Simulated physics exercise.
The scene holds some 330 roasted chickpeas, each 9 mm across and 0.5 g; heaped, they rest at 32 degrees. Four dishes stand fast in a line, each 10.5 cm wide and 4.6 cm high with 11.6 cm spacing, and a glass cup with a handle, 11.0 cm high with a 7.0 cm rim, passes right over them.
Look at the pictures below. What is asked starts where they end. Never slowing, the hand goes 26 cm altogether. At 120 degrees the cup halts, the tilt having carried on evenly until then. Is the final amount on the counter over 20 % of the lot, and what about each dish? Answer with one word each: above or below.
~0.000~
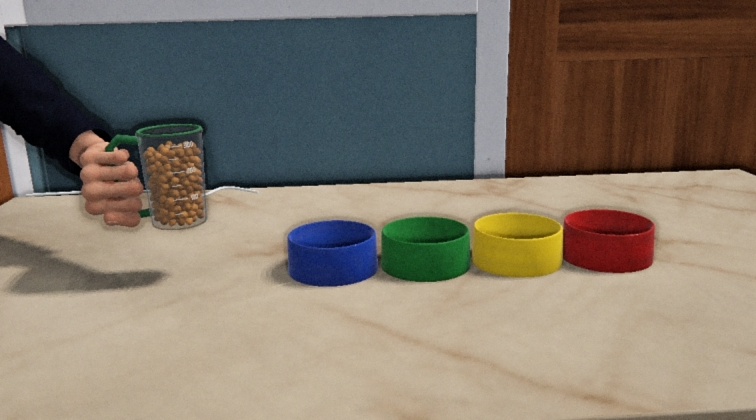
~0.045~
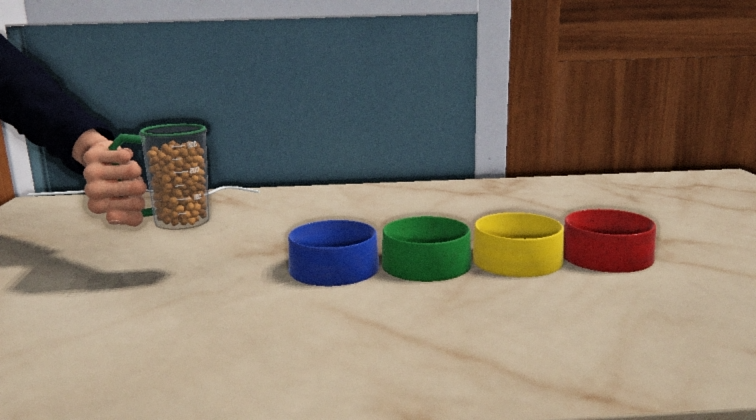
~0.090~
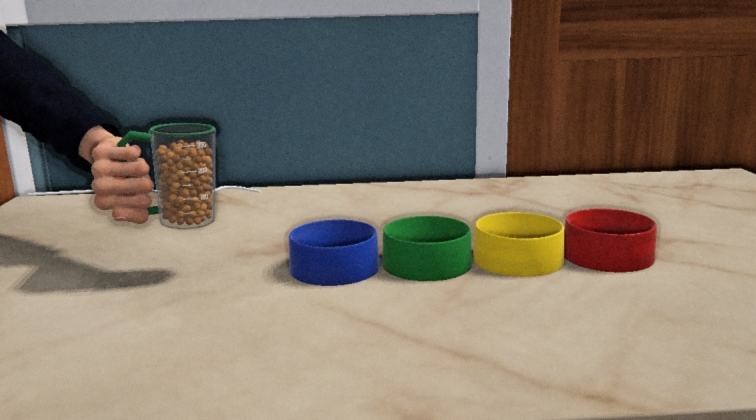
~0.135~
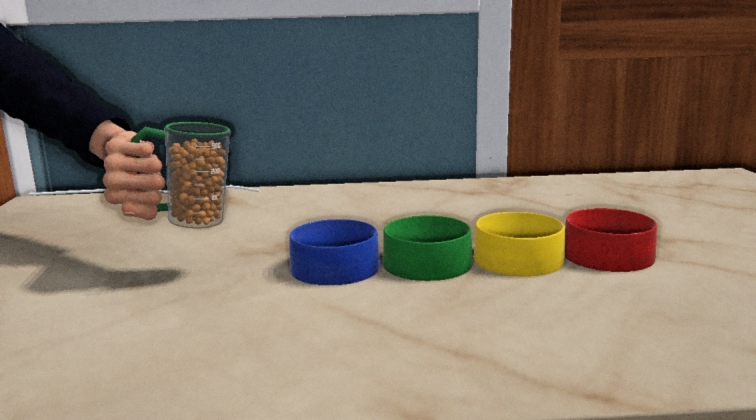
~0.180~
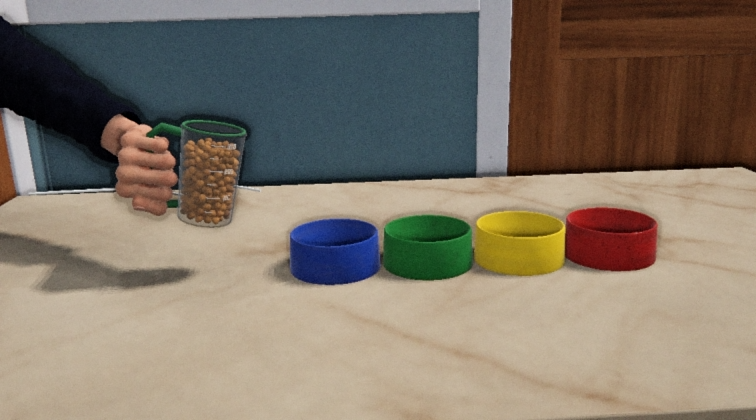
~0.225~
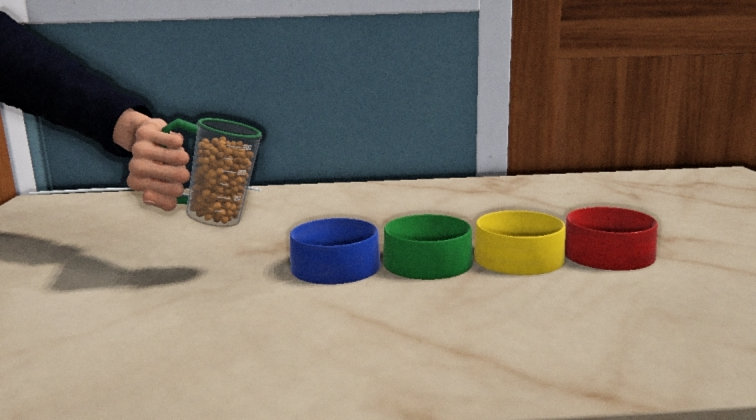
Red below, blue below, green above, yellow below, counter below.
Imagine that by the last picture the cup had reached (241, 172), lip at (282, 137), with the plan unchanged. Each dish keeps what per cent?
The red dish keeps 0, the blue one 0, the green one 90 and the yellow one 0.
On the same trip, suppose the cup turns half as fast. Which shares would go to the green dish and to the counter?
Green 90; counter 0.
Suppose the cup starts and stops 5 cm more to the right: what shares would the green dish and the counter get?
Then the green dish would get 0 and the counter 10.
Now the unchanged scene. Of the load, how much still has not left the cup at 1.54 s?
Roughly 30 per cent of the load.
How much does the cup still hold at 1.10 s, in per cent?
That would be some 90 per cent.
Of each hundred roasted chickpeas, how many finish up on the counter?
Close to 5 per cent, give or take.
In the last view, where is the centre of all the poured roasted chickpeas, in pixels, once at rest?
Look around (439, 245) in the last picture.
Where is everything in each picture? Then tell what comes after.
In the first frame, cup at (175, 177), tilt 0 degrees, lip at (200, 129), moved 0.0 cm; middle of the pieces at (177, 183); blue dish at (332, 234); green dish at (425, 230); yellow dish at (518, 226); red dish at (609, 222).
In the second frame, cup at (178, 176), tilt 1 degrees, lip at (204, 129), moved 0.3 cm; middle of the pieces at (180, 182).
In the third frame, cup at (185, 176), tilt 3 degrees, lip at (213, 130), moved 1.1 cm; middle of the pieces at (187, 182).
In the fourth frame, cup at (197, 175), tilt 7 degrees, lip at (228, 132), moved 2.4 cm; middle of the pieces at (198, 181).
In the fifth frame, cup at (209, 174), tilt 11 degrees, lip at (244, 133), moved 3.8 cm; middle of the pieces at (210, 180).
In the sixth frame, cup at (222, 173), tilt 16 degrees, lip at (260, 135), moved 5.2 cm; middle of the pieces at (222, 179); blue dish at (334, 232); green dish at (428, 228); yellow dish at (520, 224); red dish at (611, 220). Its pace works out near 95 degrees a second; the hand travels 32 cm a second.
After 0.75 s, tilt 65 degrees; cup holds 100 %.
Then, at 1.10 s, tilt 98 degrees; cup holds 90 %, green 5 %.
After 1.54 s, tilt 120 degrees; cup holds 30 %, green 65 %.
By 2.5 s all is still; red 0 %, blue 0 %, green 95 %, yellow 0 %, counter 5 %.
